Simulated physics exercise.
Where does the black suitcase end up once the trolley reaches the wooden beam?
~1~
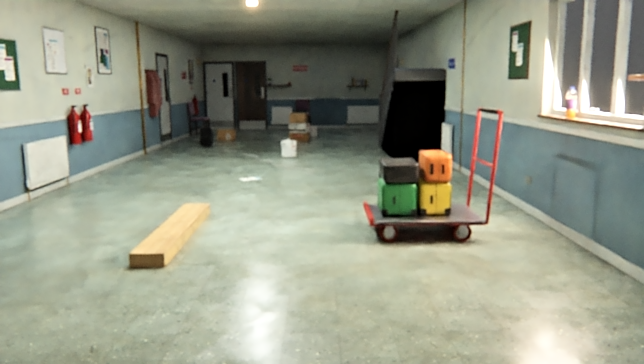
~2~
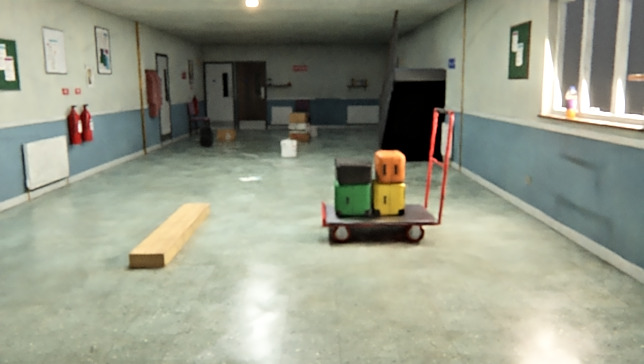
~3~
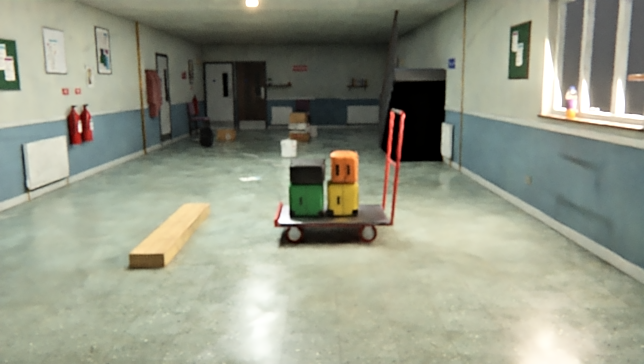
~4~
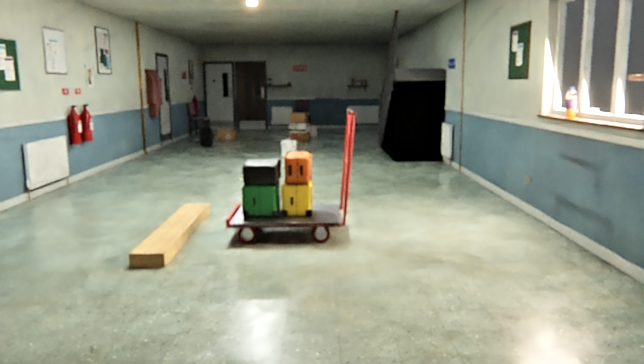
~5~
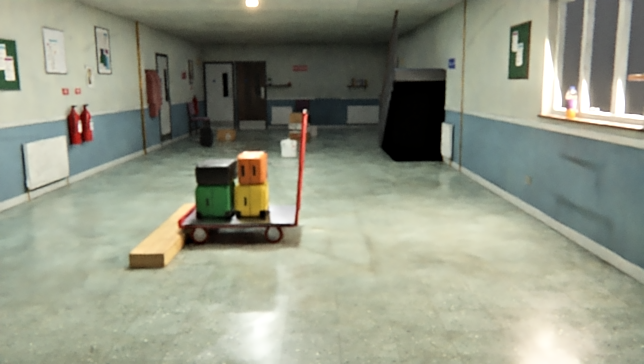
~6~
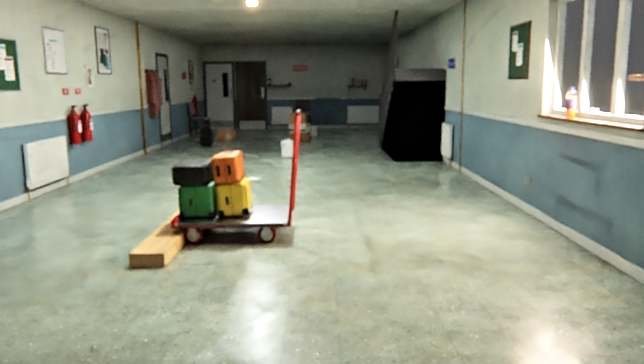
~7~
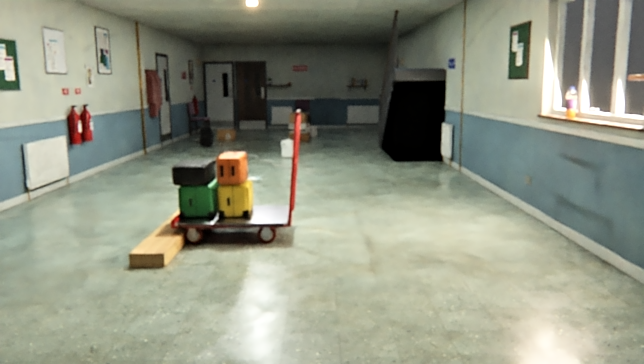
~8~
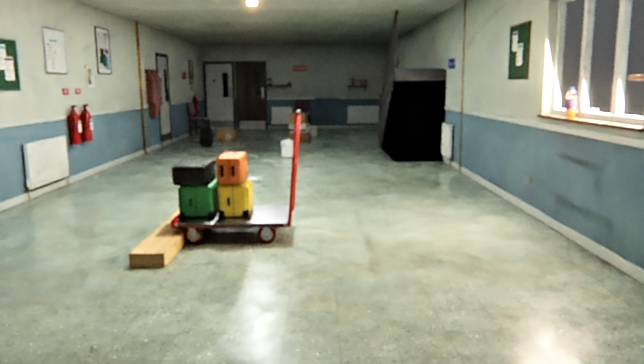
The black suitcase stays aboard the trolley, resting on top of the green one.
